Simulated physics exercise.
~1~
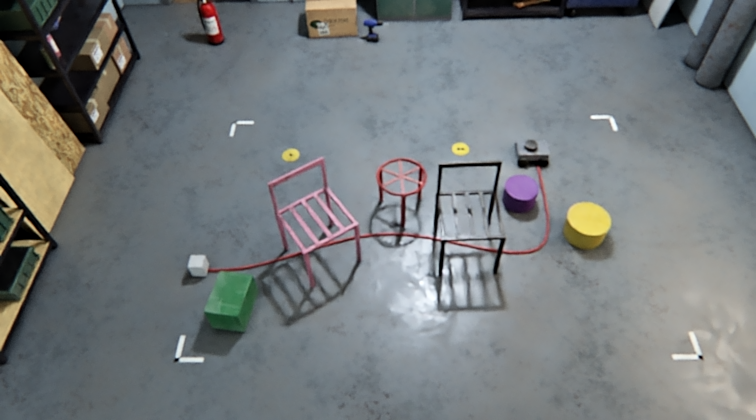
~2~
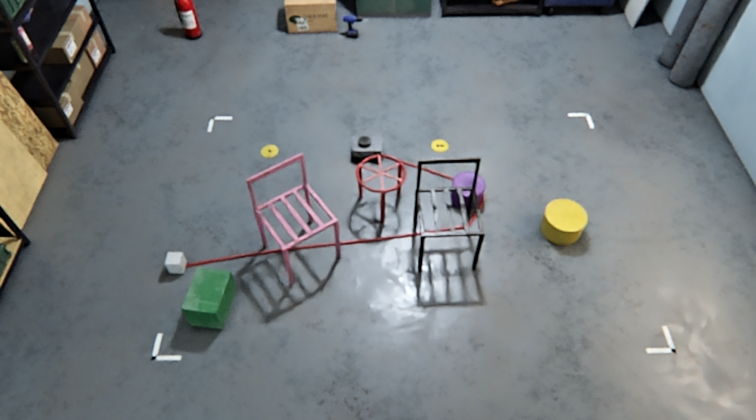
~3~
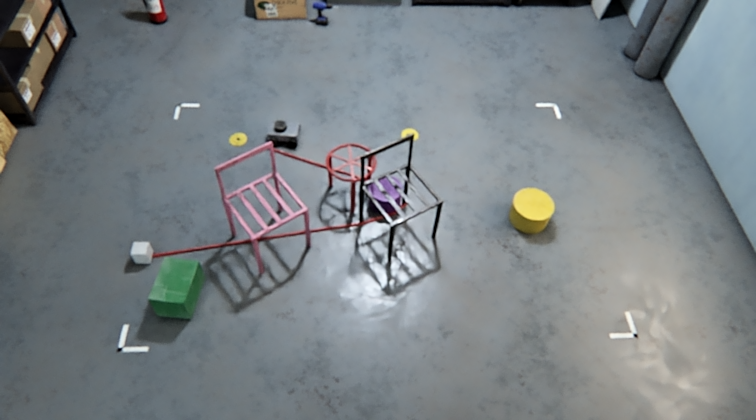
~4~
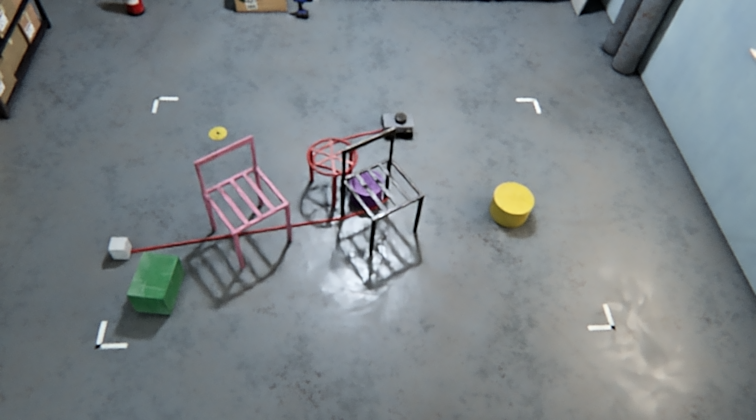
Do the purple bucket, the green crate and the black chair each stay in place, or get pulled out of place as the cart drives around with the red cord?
The purple bucket gets dragged to the left and the black chair is shifted and turned, but the green crate stays where it was.
A black chair stood with a pink chair, a stool, buckets and a crate while a small cart pulled a red cord left, dragging the purple bucket and then twisting the black chair leftward, before driving back right and stopping behind the shifted chair.
